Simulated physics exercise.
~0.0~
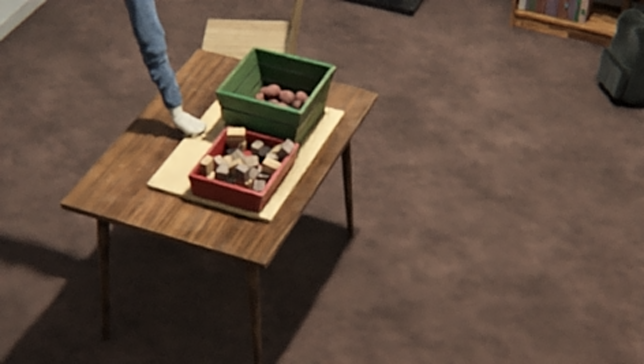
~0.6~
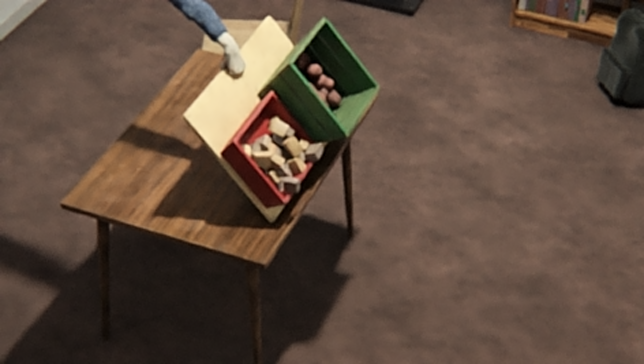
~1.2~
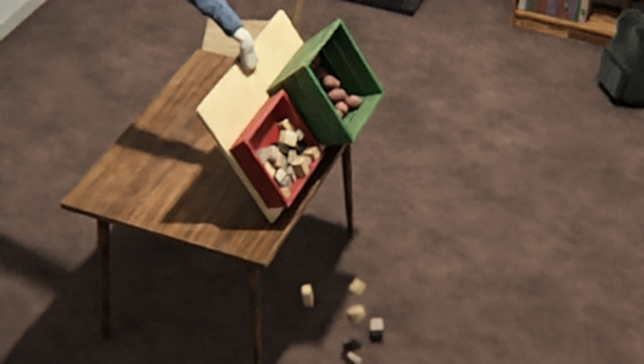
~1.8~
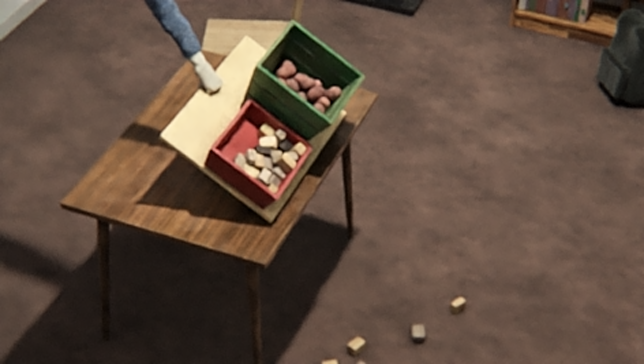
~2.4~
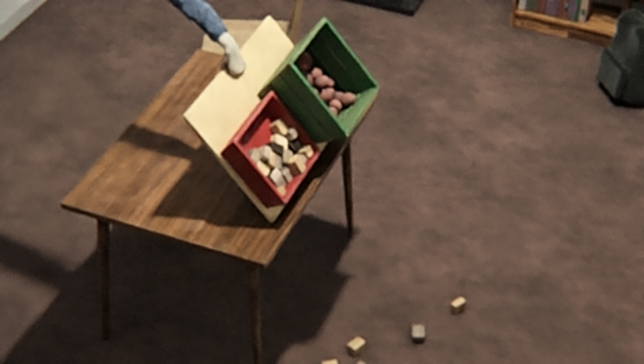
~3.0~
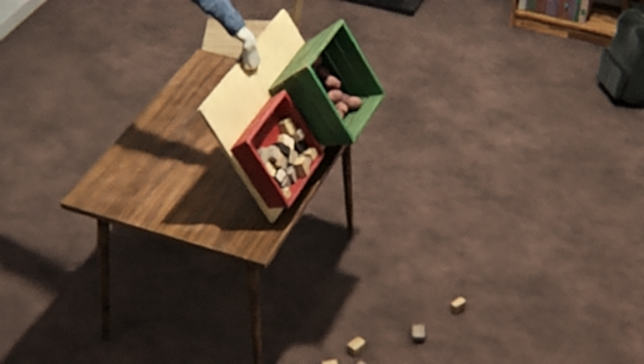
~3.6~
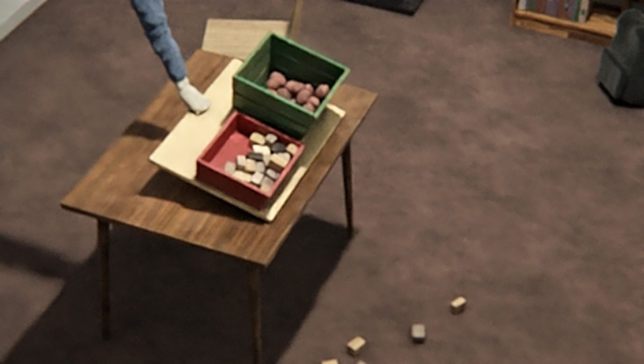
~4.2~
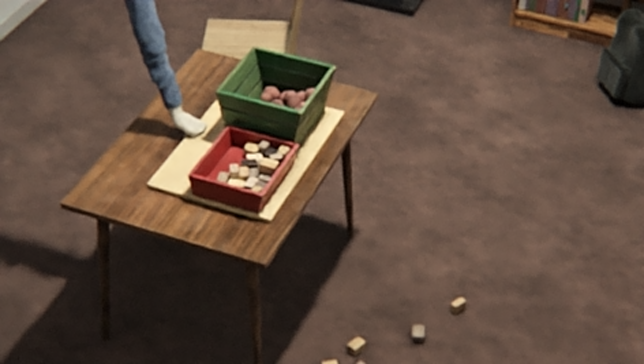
In a room with a brown floor, a green tote of red potatoes and a red tote of wooden blocks sit on a pale board atop a wooden table. A hand in a blue sleeve lifts the board's left side, tipping it steeply to the right. A few blocks spill from the red tote and scatter across the floor. The hand lowers the board partway, then raises it steeply again, but nothing more falls. Finally it lets the board down flat, with the potatoes still in the green tote and most blocks still in the red one.
